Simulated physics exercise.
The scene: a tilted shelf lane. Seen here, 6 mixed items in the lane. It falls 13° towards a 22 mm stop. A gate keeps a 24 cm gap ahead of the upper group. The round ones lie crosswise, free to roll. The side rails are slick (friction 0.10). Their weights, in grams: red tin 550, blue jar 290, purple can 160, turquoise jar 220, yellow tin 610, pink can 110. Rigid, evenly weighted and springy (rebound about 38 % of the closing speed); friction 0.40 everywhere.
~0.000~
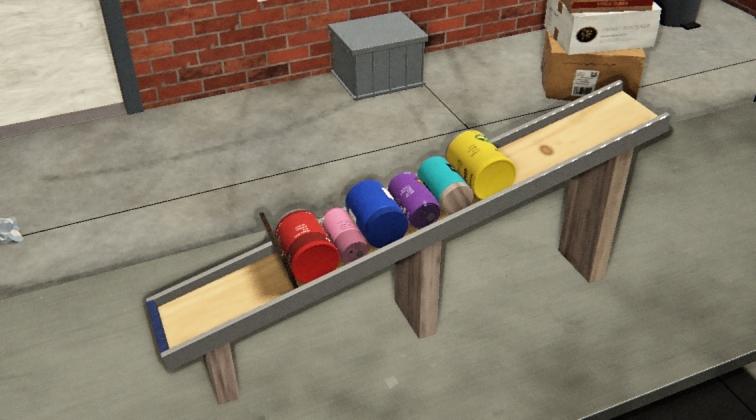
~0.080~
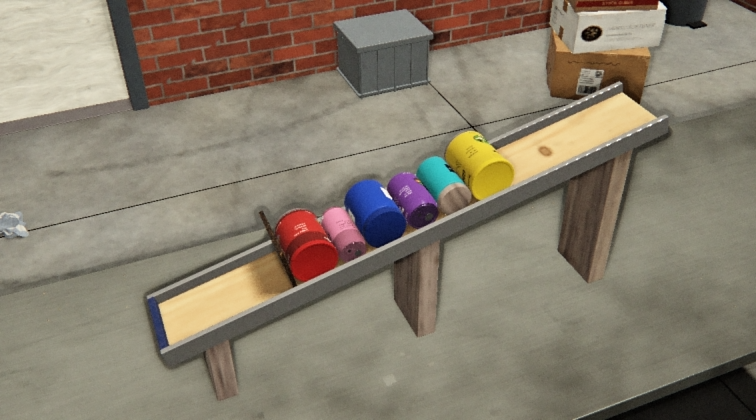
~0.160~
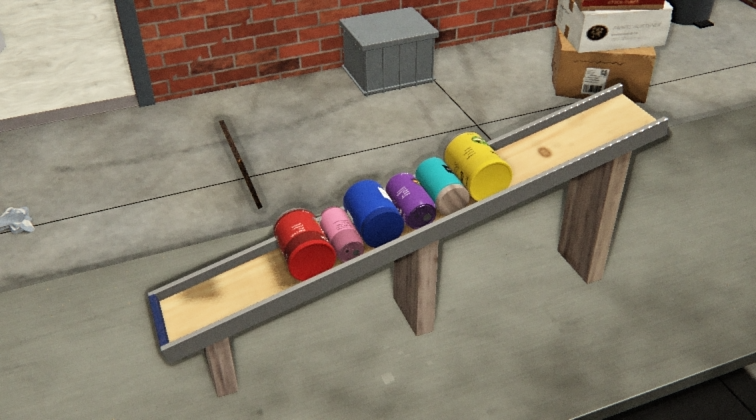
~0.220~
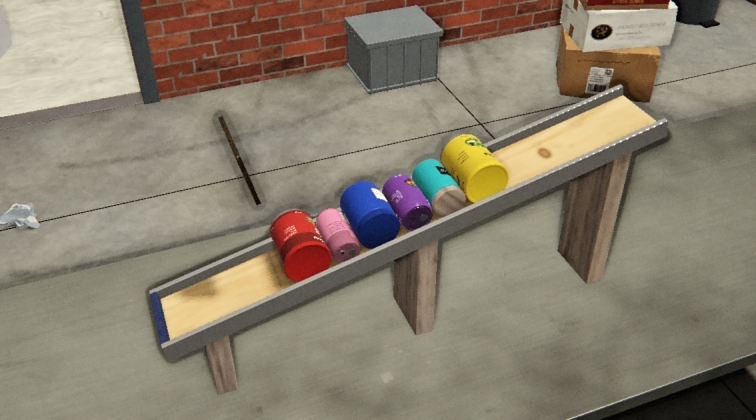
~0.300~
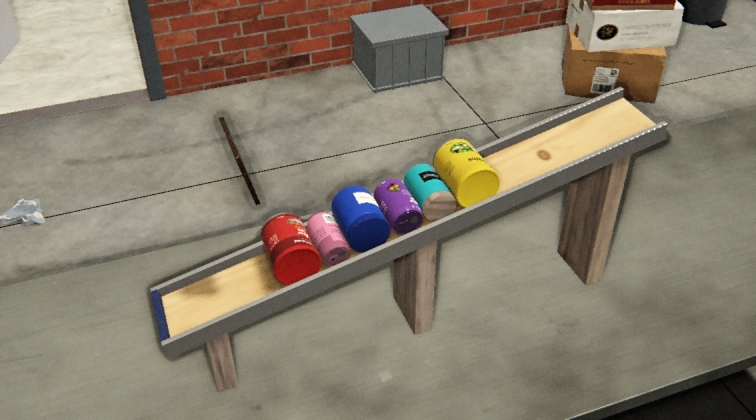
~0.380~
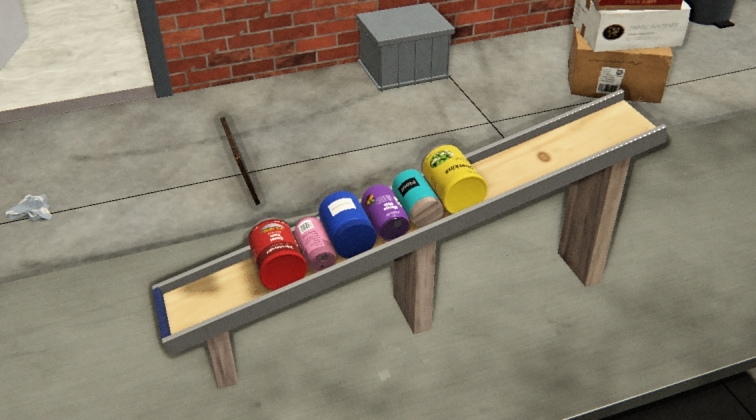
A row of six containers rests on a tilted wooden lane with grey rails, seen from above at an angle on concrete beside a brick wall. From lower left to upper right sit red, pink, blue, purple, turquoise and yellow ones, with a dark bar before the red. The bar moves away behind the lane, and the row rolls slowly down leftward, gathering speed, as the view drifts slightly.
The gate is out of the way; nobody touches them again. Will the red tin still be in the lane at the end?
The red tin jumps the stop.
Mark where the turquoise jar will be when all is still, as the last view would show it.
At about (278, 257).
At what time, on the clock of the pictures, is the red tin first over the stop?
Near 0.8 s.
Around 0.58 s, leader 8 cm from the stop; red tin near (221, 277).
Around 0.68 s, red tin near (182, 293).
Around 0.88 s, red tin now over the stop.
Around 1.08 s, blue jar not moving; purple can not moving; turquoise jar not moving.
Finally (1.7 s), over the stop, red tin; the other 5 in the lane.
